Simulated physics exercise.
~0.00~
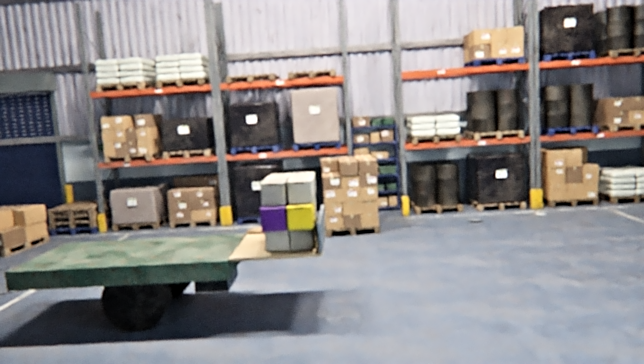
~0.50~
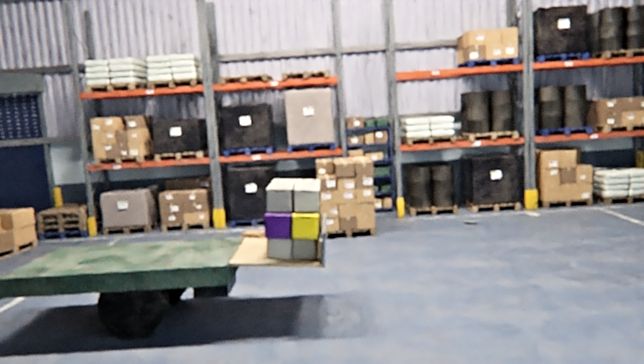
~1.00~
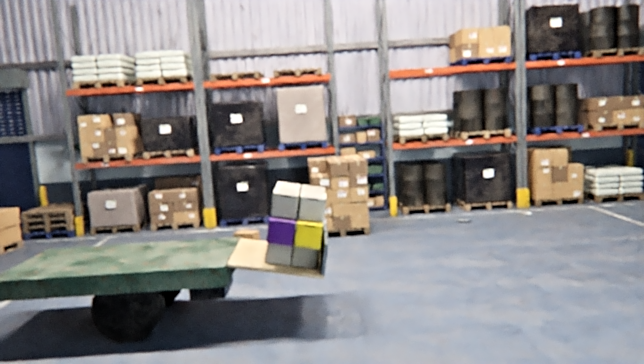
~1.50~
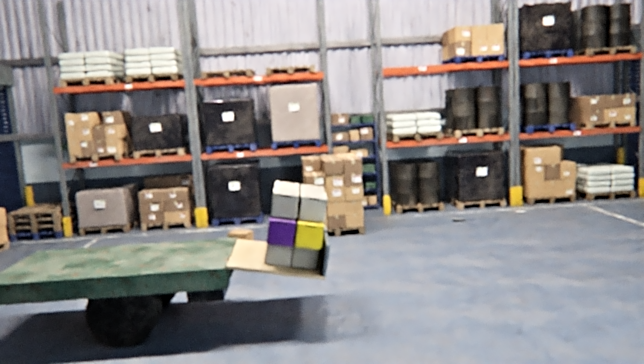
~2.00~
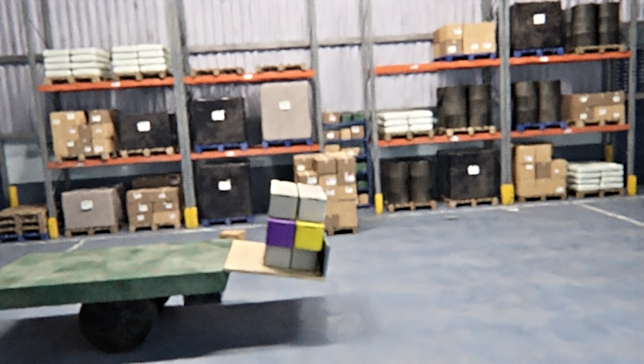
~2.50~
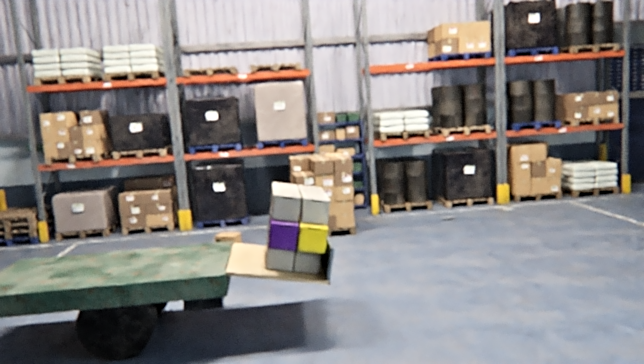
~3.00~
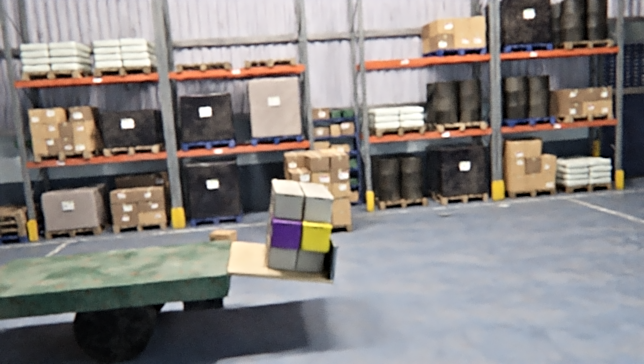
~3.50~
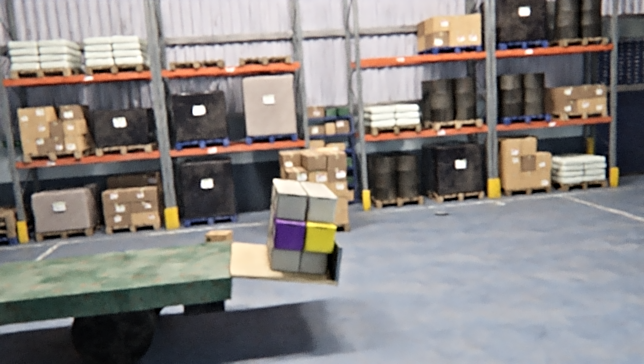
In a warehouse lined with tall orange racks of cartons, drums and wrapped pallets, a green flat-bed stands on the blue-grey floor with a small flap at its right end. Stacked on the flap is a tight block of grey totes, with one purple and one yellow side by side. The flap tips down toward the right, and the stack leans over with it. The tilting then stops, and the totes stay together against the lip at the outer edge. As the view drifts slowly sideways, nothing slides off, and the leaning stack remains on the sloping flap.
